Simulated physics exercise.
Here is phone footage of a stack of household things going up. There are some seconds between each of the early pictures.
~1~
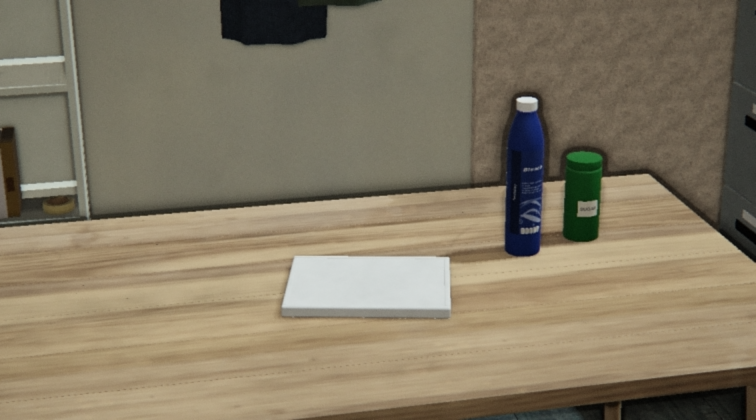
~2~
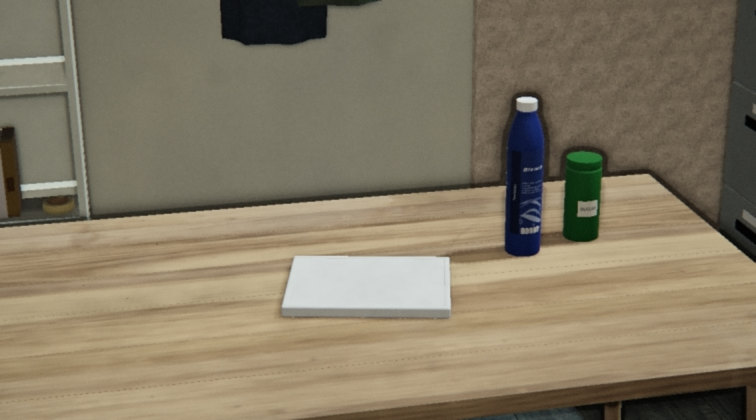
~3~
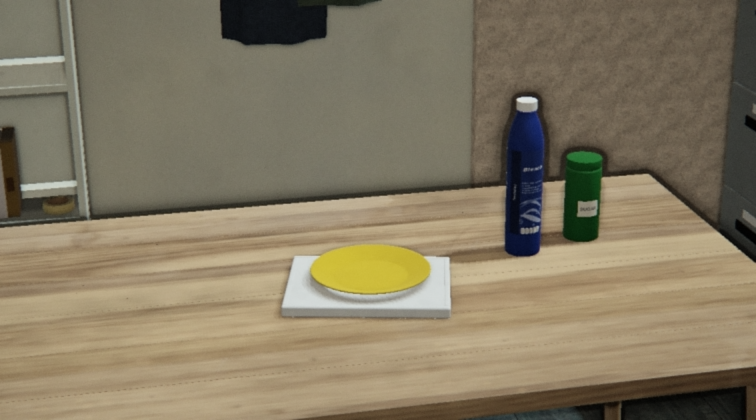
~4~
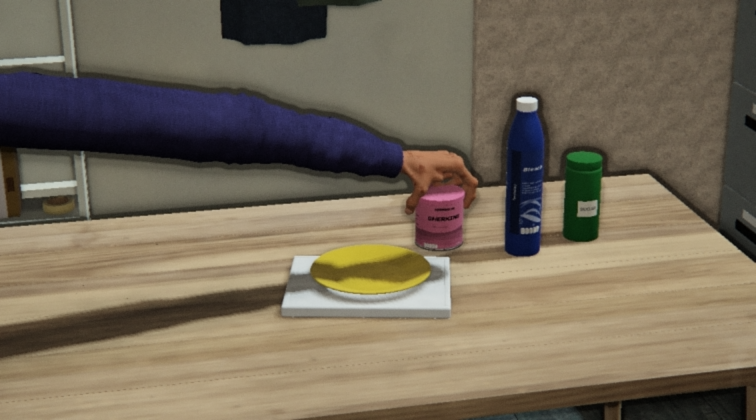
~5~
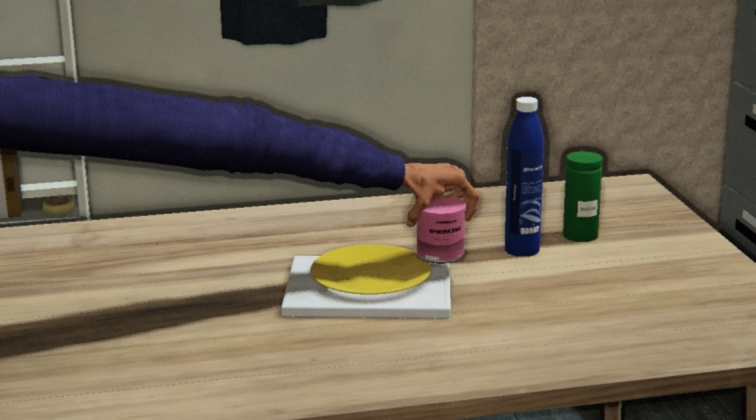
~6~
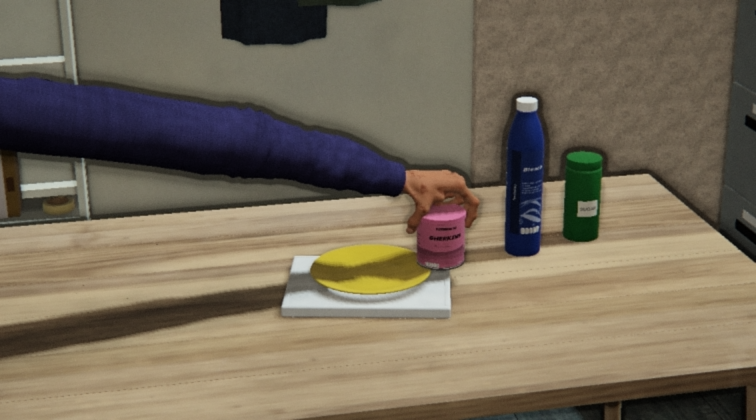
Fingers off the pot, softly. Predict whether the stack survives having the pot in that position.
Prediction: It collapses.
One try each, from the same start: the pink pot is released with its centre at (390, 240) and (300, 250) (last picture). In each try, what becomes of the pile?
Case 1: Stable. Case 2: Collapse.
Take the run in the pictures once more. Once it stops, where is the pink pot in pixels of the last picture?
I'd say around (500, 259) in the last view.
Then, 0.30 s after the last picture, pink pot tipped 40° from how it was near (466, 247).
Then, 0.50 s after the last picture, pink pot now fallen.
Then, 2.20 s after the last picture, nothing new.
At rest, fallen, pink pot; the other 4 in place. Seen from the same camera at the end, pink pot near (500, 259). The pile gives way.
